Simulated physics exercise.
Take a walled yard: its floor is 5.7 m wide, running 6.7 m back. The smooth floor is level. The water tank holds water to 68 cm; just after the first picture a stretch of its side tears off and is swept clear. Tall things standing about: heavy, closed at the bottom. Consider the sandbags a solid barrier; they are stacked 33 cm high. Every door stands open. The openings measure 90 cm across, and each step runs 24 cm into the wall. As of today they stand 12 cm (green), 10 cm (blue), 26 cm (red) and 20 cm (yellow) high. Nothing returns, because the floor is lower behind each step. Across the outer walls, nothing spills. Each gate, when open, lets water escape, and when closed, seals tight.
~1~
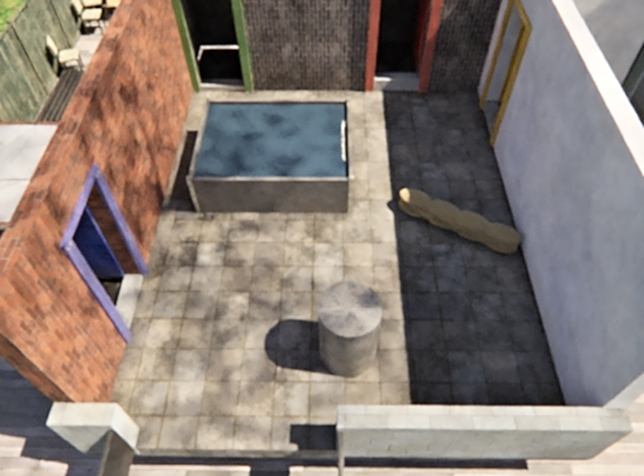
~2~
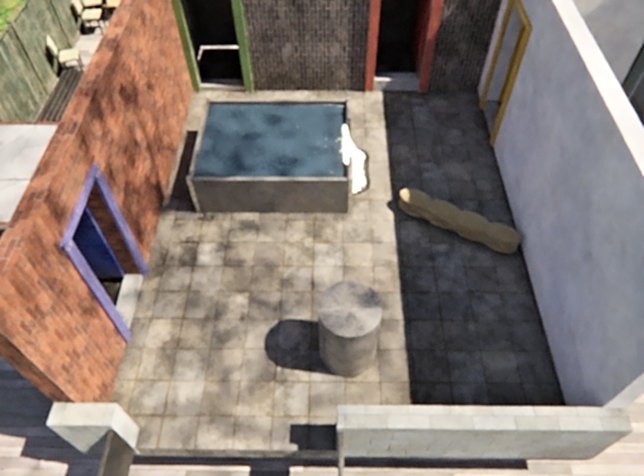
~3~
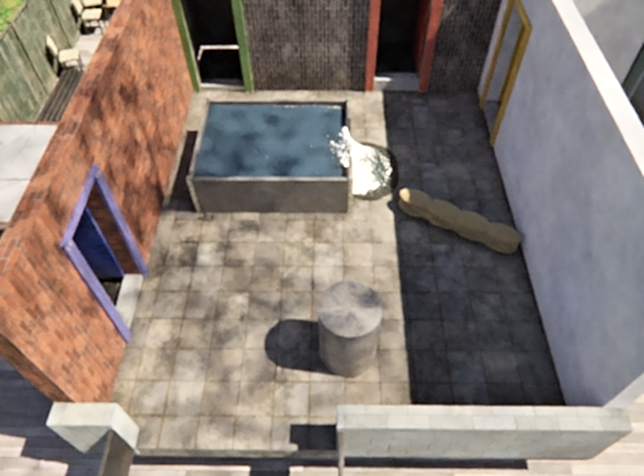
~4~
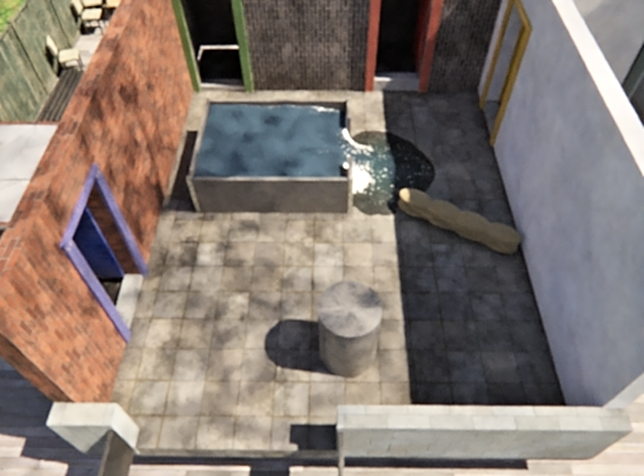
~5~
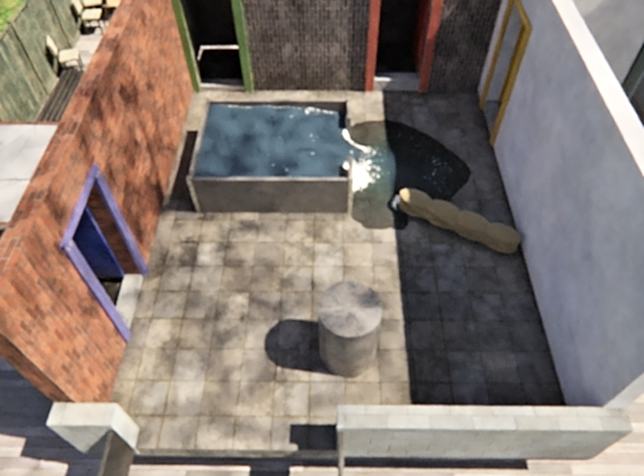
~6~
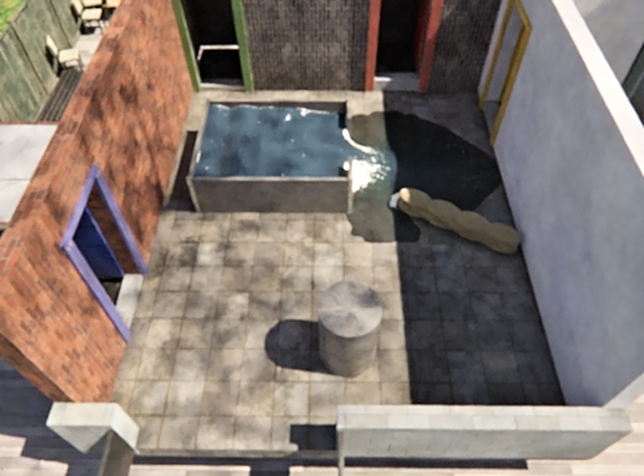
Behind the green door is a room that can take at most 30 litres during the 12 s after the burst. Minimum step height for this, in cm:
16 cm, roughly.
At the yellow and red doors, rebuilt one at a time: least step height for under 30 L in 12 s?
About 22 cm at yellow and 13.5 cm at red.
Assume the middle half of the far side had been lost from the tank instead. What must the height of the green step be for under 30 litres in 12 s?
In that case about 27 cm.
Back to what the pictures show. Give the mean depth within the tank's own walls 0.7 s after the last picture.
About 51 centimetres on average.
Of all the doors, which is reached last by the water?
It's the blue one.
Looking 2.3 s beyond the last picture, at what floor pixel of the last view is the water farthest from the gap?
The farthest wet point is roughly at (565, 431) in the last view.
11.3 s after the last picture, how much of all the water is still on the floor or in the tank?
I'd estimate some 88 in a hundred.
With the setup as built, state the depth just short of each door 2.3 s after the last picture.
Centimetres: Green = 0, blue = 0, red = 13, yellow = 25.
Then, 0.7 s after the last picture water covers 25 % of the floor, deepest (37 cm) near (359, 168); it has not reached the green door.
Then, 2.3 s after the last picture water covers 35 % of the floor, deepest (34 cm) near (499, 232); it has not reached the green door.
Then, 11.3 s after the last picture water covers 95 % of the floor, deepest (18 cm) near (338, 97); 15 cm at the green door, 101 litres in over its 12 cm step.
At the green door as built, the water peaked near 20 cm, 6.9 s after the last picture.
Run again over the same 12 s with other heights there, 69 litres in over 13.5 cm, 10 litres over 18 cm. The limit of 30 litres is kept from about 16 cm up.
